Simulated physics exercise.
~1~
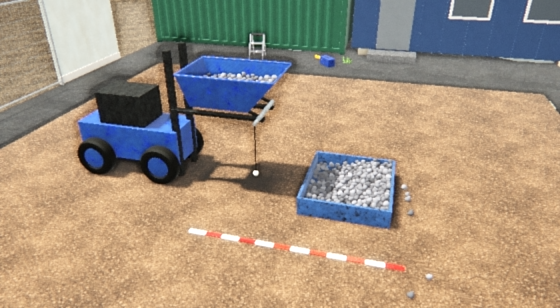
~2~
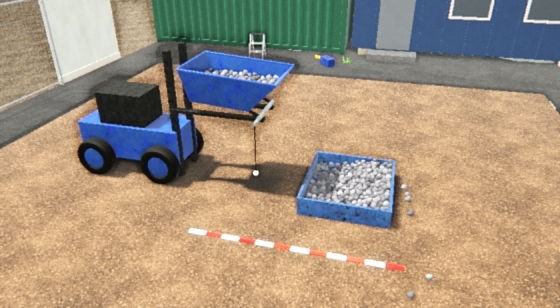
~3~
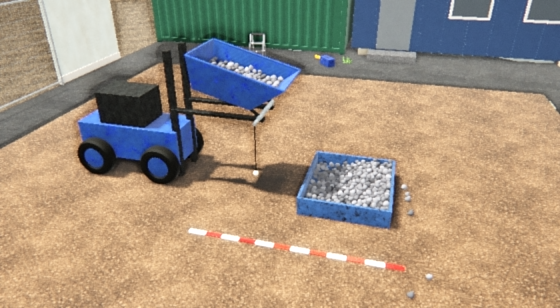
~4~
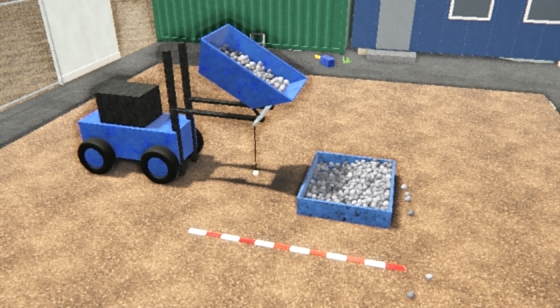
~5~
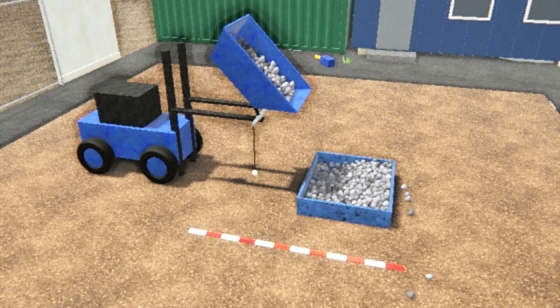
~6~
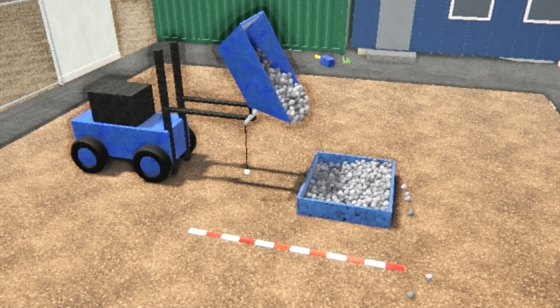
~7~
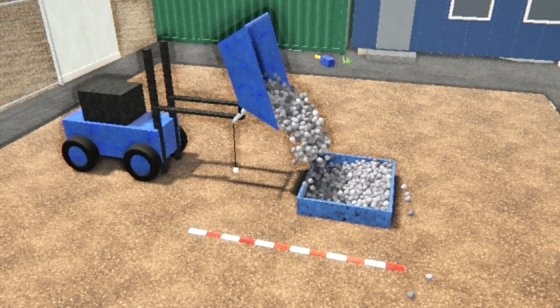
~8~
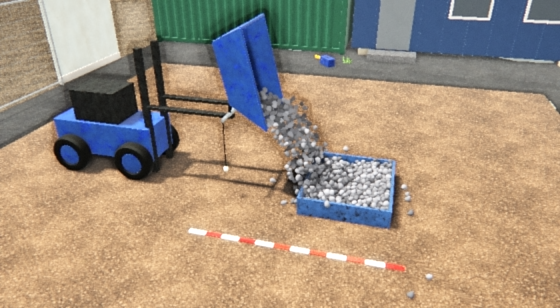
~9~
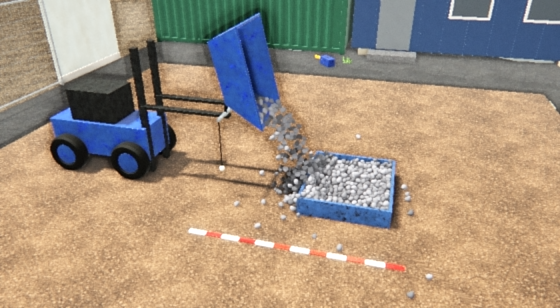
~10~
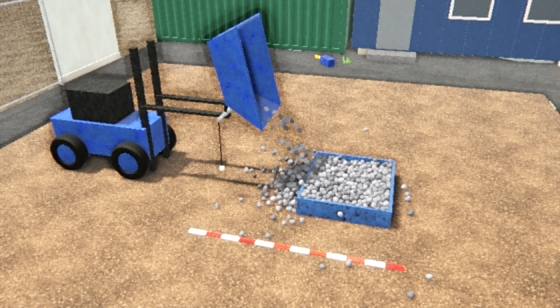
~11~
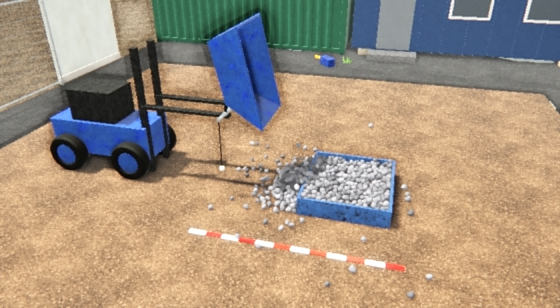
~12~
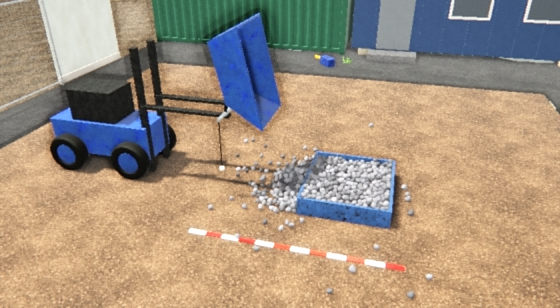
Blue fork truck tipping a raised skip of grey stones while backing left, filling the bin and spilling many short of it.
